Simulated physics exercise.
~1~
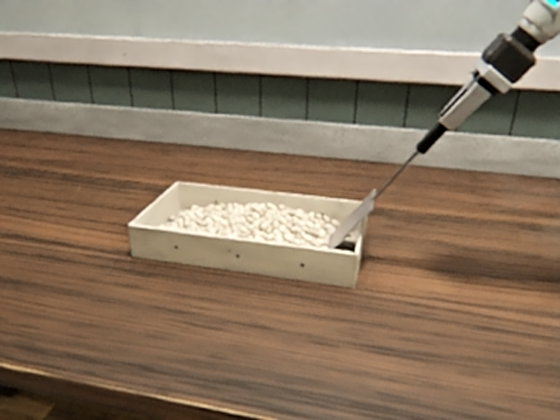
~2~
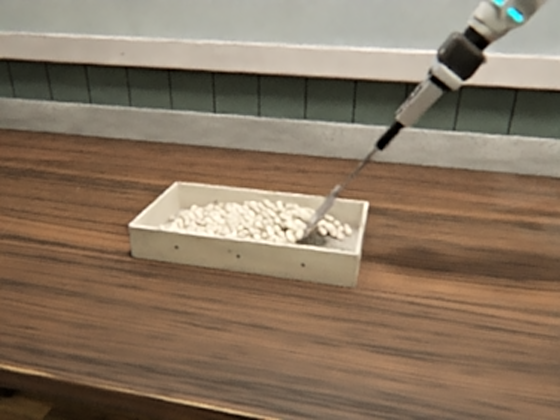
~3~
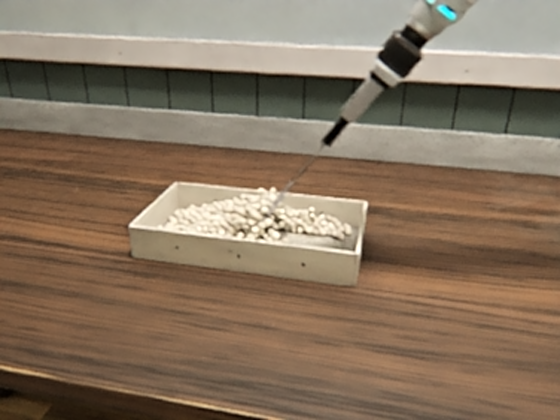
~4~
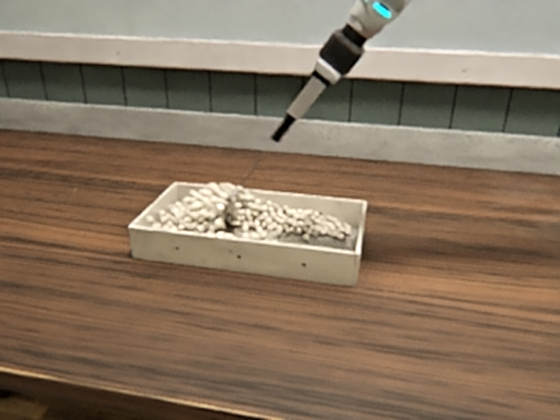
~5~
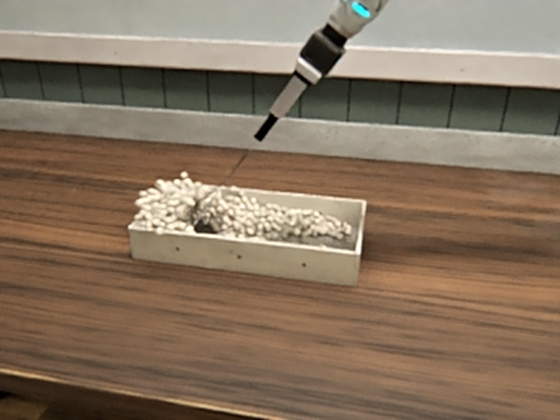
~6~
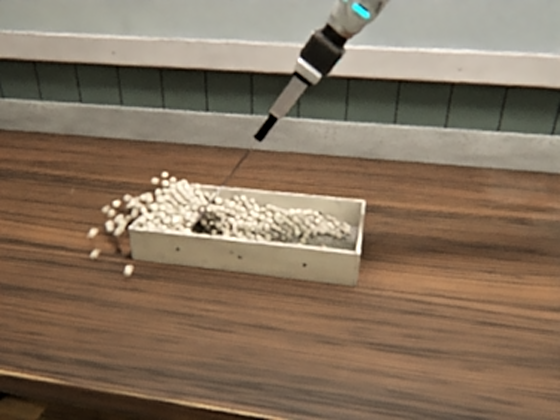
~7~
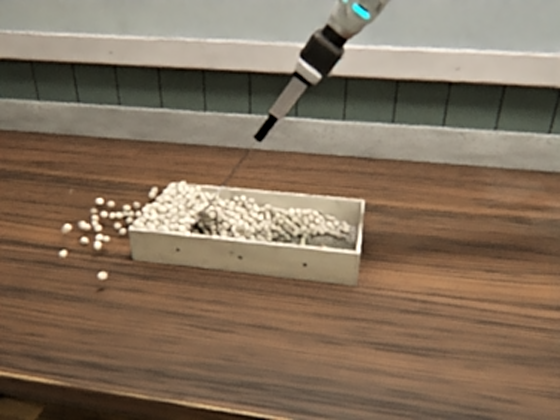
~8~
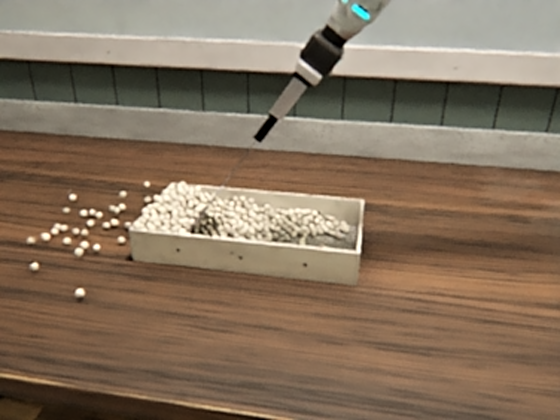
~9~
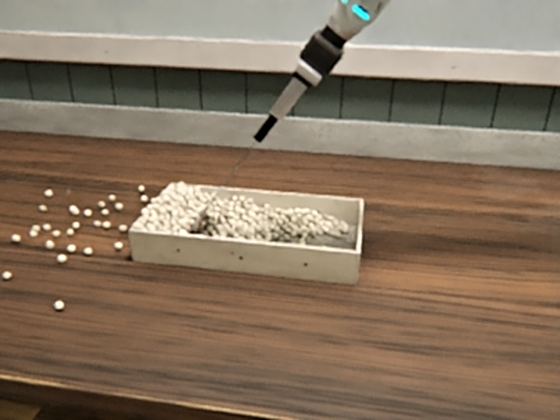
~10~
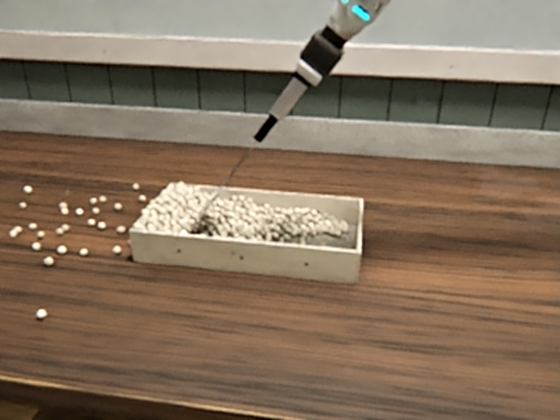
At the start, a robot arm holds a thin paddle at the right end of a shallow, pale trough of white plastic beads on a wooden table top. The arm sweeps the paddle left through the beads, pushing them into a growing heap and leaving a thinner layer behind. Near the left end the paddle stops, and the heap surges up and over the rim. A small share of the beads spills onto the table and rolls away to the left, spreading out. In the end, most beads remain in the trough, piled highest at the left, while the arm stays still above.
